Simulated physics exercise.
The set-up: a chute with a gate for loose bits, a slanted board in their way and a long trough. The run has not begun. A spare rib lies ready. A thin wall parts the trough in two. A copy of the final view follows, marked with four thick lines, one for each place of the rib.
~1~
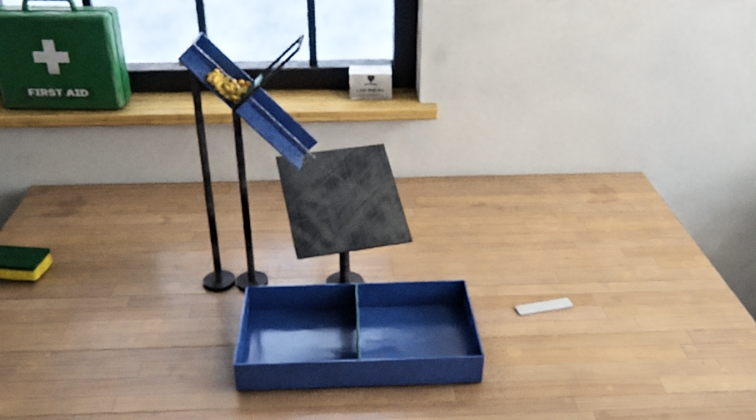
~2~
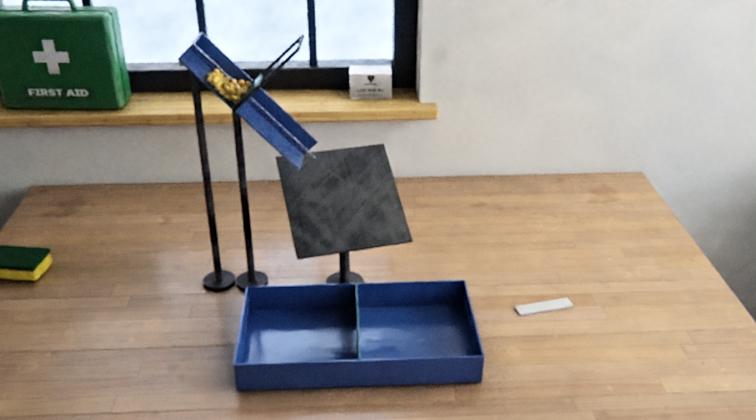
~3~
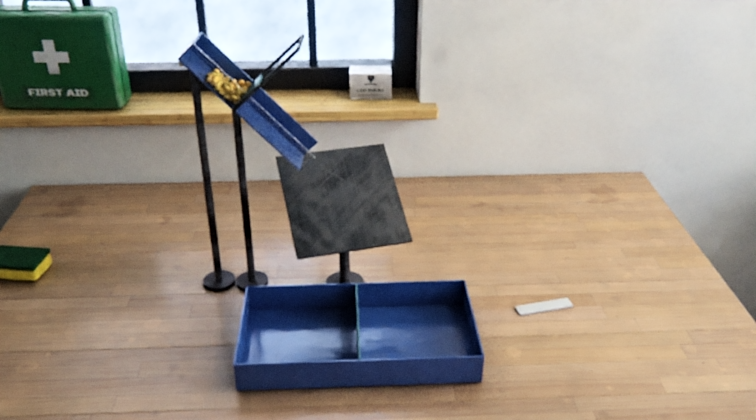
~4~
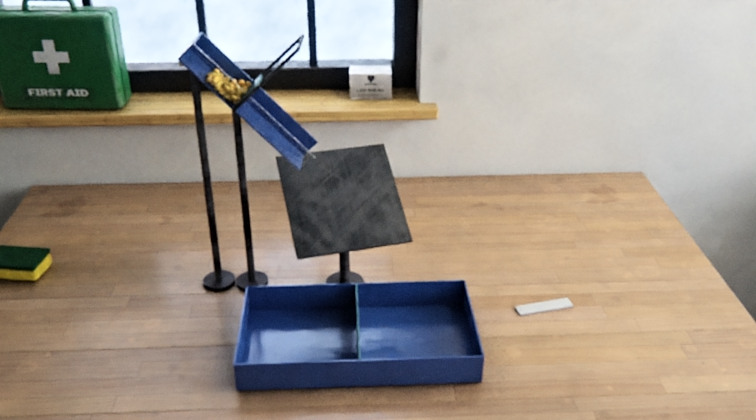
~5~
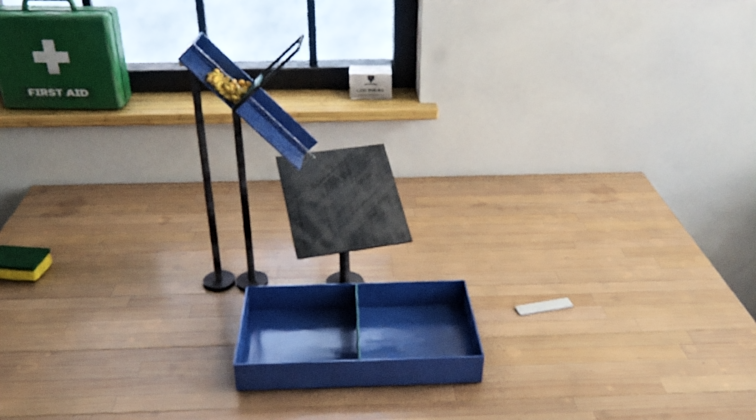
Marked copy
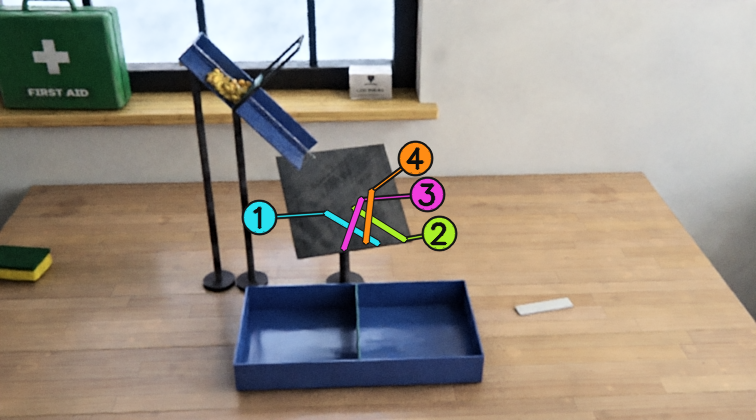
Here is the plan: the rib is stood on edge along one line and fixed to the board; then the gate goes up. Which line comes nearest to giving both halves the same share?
Go for 4.
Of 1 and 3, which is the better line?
That is line 3.
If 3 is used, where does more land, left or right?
Left.
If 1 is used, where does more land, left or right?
Right.
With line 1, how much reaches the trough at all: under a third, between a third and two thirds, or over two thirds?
It is over two thirds.
On the marked copy, line 1 from (326, 213) to (377, 243); line 2 from (354, 208) to (404, 239); line 3 from (361, 199) to (344, 248); line 4 from (371, 191) to (365, 241).
With 1, of what is caught, none at all in the left half, the whole lot in the right.
With 2, of what is caught, none at all in the left half, the whole lot in the right.
With 3, of what is caught, the bulk in the left half, a small share in the right.
With 4, of what is caught, close to half in the left half, close to half in the right.
